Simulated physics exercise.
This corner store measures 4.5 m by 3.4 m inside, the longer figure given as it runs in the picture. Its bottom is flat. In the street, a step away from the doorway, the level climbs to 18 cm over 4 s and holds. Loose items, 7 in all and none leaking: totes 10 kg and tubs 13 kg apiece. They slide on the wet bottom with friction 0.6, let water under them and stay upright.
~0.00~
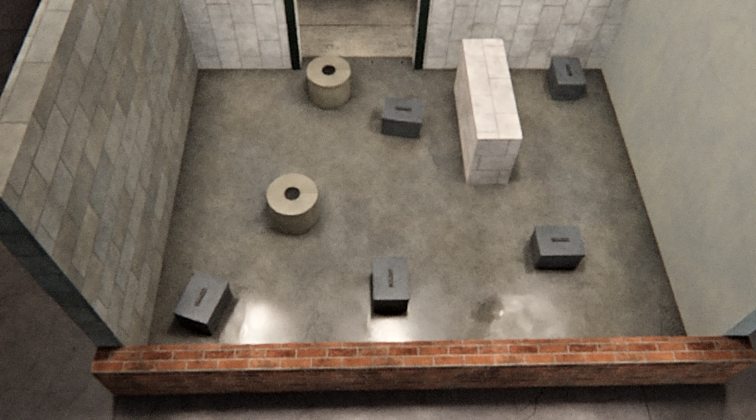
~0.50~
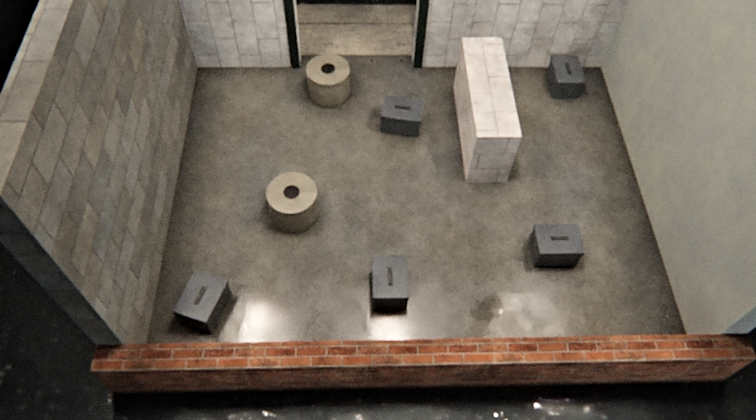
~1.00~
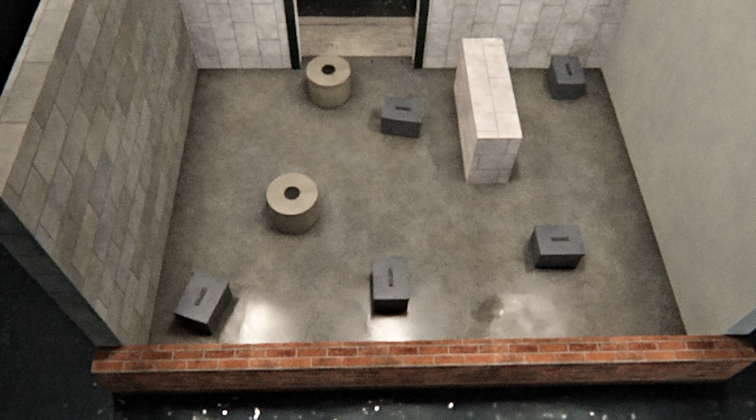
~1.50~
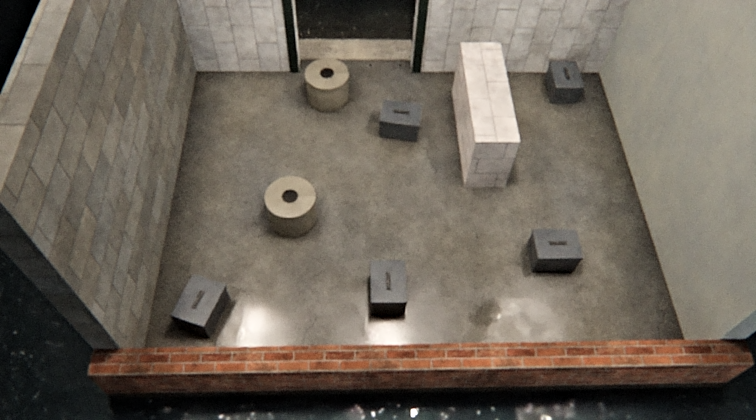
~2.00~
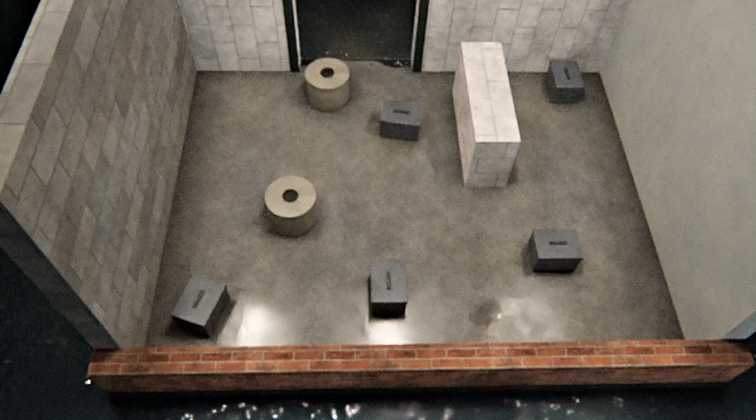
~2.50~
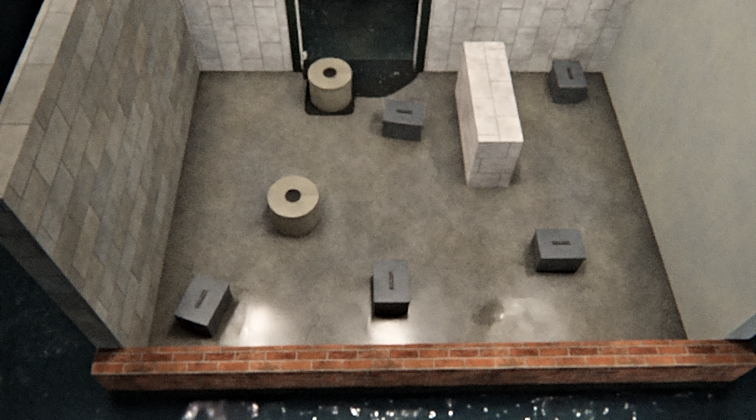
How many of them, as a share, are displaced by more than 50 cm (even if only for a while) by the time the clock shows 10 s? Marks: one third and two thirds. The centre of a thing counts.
Share: One to two thirds.
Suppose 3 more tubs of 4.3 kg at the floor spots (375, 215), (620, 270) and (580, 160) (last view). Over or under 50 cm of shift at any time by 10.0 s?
In that order: Over, under, short of it.
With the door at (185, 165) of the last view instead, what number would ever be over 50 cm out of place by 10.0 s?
Then 1.
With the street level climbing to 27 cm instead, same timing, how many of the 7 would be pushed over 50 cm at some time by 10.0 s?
In that case 5 of them.
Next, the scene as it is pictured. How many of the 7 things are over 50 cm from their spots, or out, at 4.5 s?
By then 0.
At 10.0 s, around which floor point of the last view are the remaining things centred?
At about (422, 226).
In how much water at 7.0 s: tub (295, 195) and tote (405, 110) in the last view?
Roughly 2 and 6 cm.
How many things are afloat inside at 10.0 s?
At that moment 5.
After 3.5 s 0 of 7 are over 50 cm from their spots; 0 afloat.
After 4.5 s 0 of 7 are over 50 cm from their spots; 0 afloat.
After 7.0 s 2 of 7 are over 50 cm from their spots; 0 afloat.
After 10.0 s 4 of 7 are over 50 cm from their spots, and 4 have been at some point; 5 afloat.
